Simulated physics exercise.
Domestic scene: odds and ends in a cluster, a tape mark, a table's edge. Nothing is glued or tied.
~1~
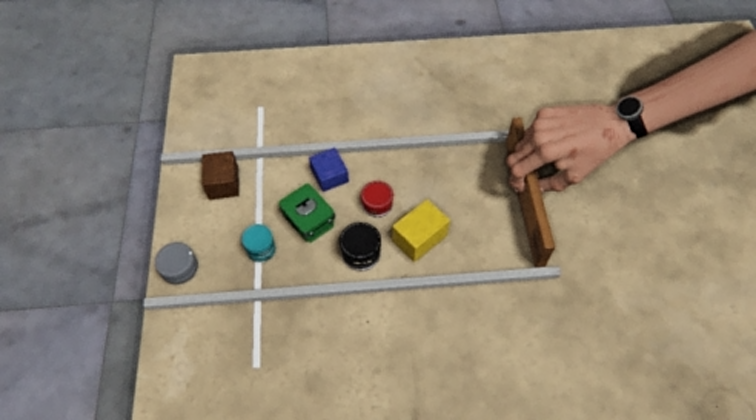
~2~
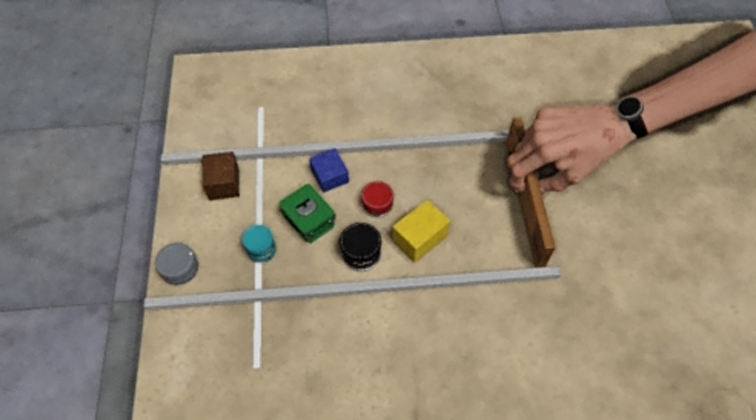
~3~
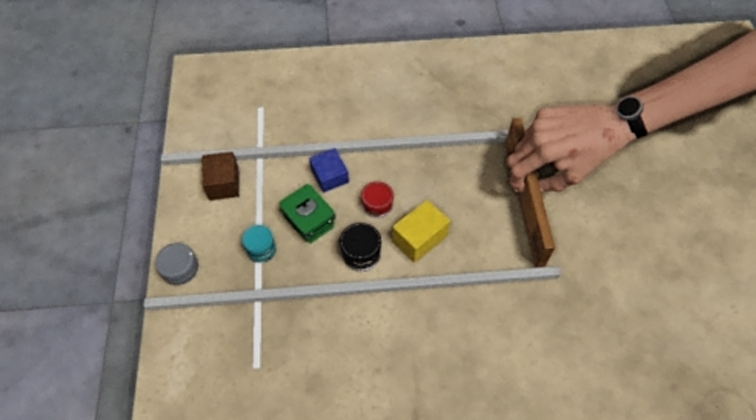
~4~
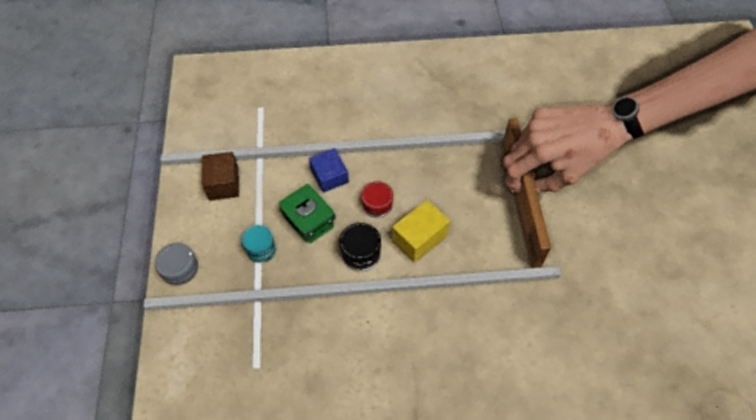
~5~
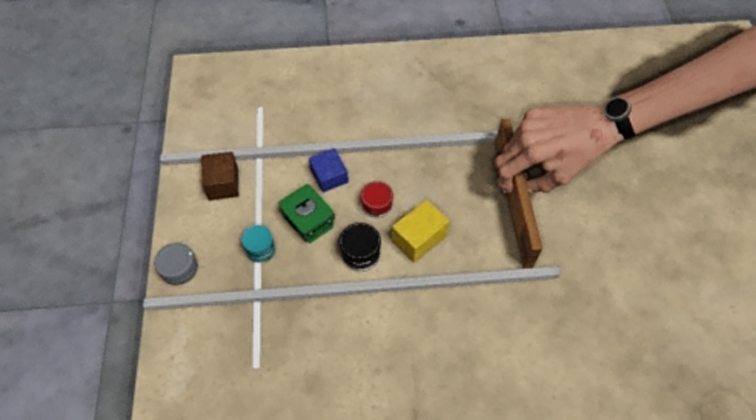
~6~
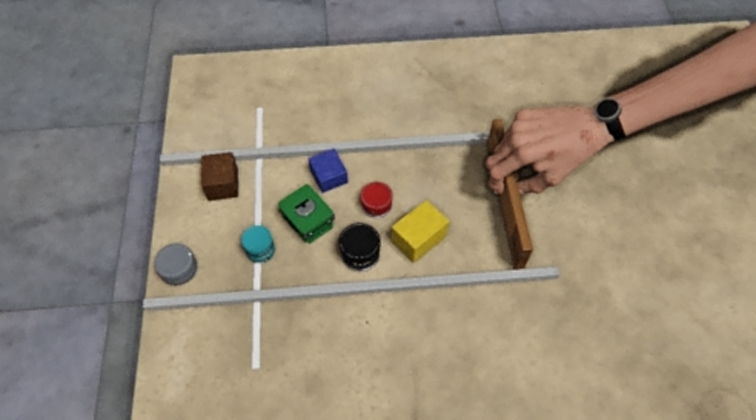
Hand with a wristwatch sliding a wooden board slightly left between two rails, while the coloured blocks and round pots stay still.
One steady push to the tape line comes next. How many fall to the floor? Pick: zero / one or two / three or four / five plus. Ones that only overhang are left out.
That comes to zero.
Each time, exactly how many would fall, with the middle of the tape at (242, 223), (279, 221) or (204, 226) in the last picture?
1, 0, 3.
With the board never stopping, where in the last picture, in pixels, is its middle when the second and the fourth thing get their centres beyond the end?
At roughly (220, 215), then roughly (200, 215).
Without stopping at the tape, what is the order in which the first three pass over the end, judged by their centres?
Listed earliest first, they are the grey lid, then the turquoise tub, then the black pot.
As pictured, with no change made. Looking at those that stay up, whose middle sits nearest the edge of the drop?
I'd say the grey lid.
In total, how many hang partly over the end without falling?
As for overhanging, the count is 1.
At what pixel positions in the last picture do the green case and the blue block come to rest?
Near (208, 215) and (243, 173).
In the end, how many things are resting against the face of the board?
It ends up touching 3.
Soon after, none off yet; grey lid at rest near (176, 264); brown block at rest near (220, 176); turquoise tub at rest near (259, 245).
Then, none off yet; grey lid at rest near (176, 264); brown block at rest near (220, 176); turquoise tub at rest near (257, 243).
At rest, the number that fall off is zero.
